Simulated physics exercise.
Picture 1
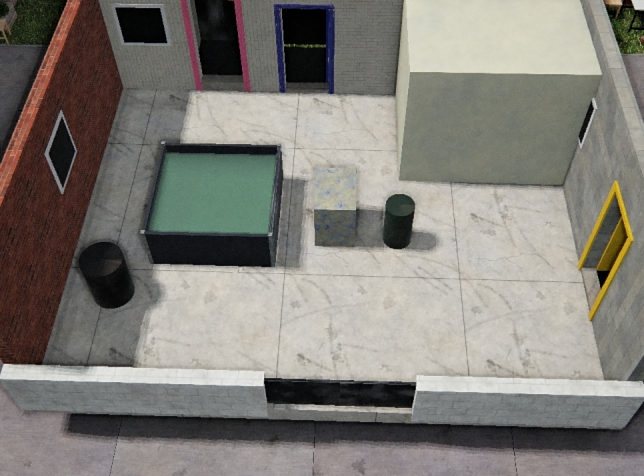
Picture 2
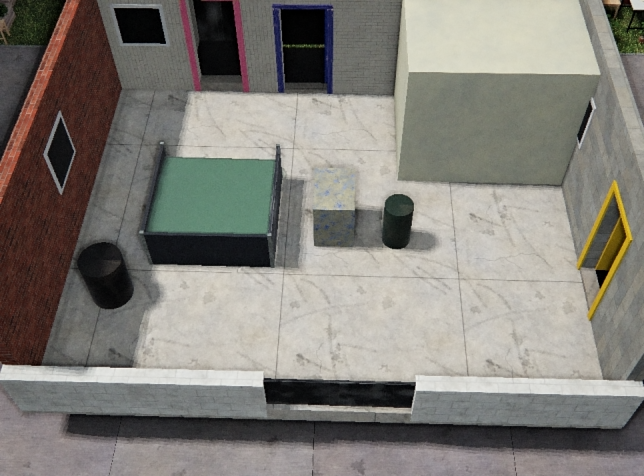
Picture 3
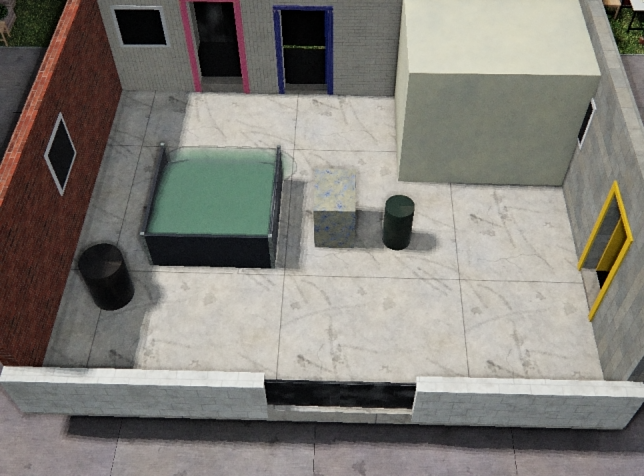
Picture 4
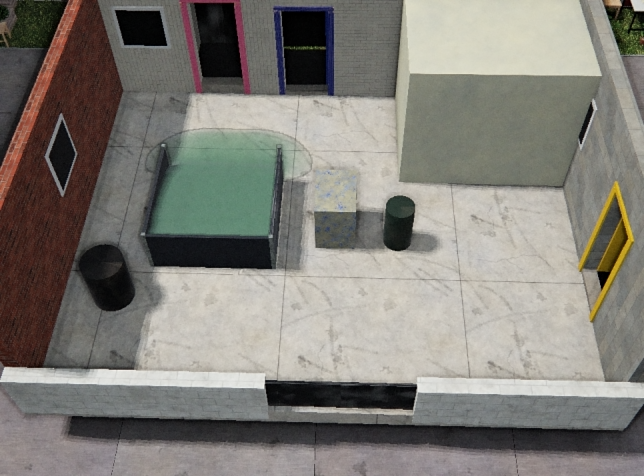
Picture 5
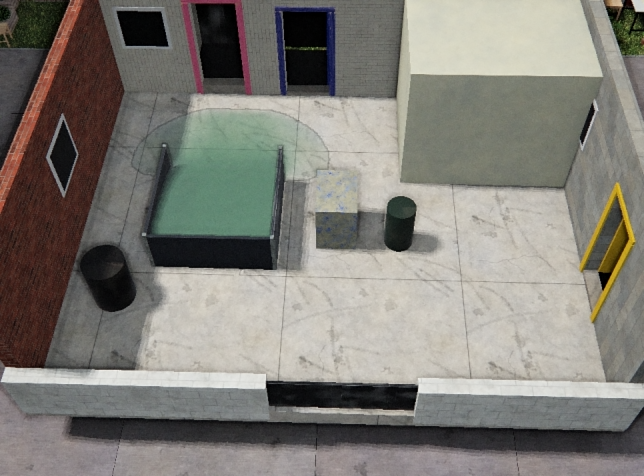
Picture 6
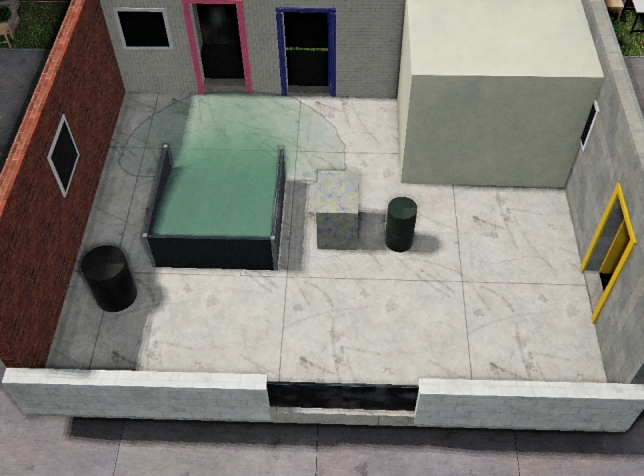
Green water pours from the tank's far side and spreads across the pale yard floor.
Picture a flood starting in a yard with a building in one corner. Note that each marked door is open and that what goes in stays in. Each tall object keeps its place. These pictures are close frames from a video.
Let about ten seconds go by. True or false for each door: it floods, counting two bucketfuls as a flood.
Blue door - true; yellow door - false; pink door - true.
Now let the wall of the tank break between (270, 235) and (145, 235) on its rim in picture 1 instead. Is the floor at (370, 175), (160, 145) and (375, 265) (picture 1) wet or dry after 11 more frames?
Going through them, the first would be still bare, the next still bare and the last still bare.
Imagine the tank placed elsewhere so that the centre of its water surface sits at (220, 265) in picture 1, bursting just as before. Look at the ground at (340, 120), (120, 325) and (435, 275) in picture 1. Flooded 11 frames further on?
Result: Inundated; spared; spared.
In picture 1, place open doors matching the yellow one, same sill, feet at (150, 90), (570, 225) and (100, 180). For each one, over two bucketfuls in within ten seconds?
So it goes runs above, then runs below, then runs below.
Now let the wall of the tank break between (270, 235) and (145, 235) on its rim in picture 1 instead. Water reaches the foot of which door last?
It's the one in blue.
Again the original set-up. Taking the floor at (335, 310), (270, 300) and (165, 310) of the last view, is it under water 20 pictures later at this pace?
First spot spared, second spot spared, third spot spared.
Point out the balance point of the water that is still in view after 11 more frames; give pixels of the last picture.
I reckon somewhere around (231, 151).
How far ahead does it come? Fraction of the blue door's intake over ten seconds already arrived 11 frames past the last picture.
By then roughly 50 percent of the ten-second total is in.
A moment on, water covers 25 % of the floor; the blue door over two buckets in, the yellow door not reached, the pink door far over two buckets in.
Next, water covers 25 % of the floor; the blue door far over two buckets in, the yellow door not reached, the pink door far over two buckets in.
Then, water covers 40 % of the floor; the blue door far over two buckets in, the yellow door not reached, the pink door far over two buckets in.
Later, water covers 75 % of the floor; the blue door far over two buckets in, the yellow door not reached, the pink door far over two buckets in.
In the end, water covers 95 % of the floor; the blue door far over two buckets in, the yellow door wet at the sill, nothing in, the pink door far over two buckets in.
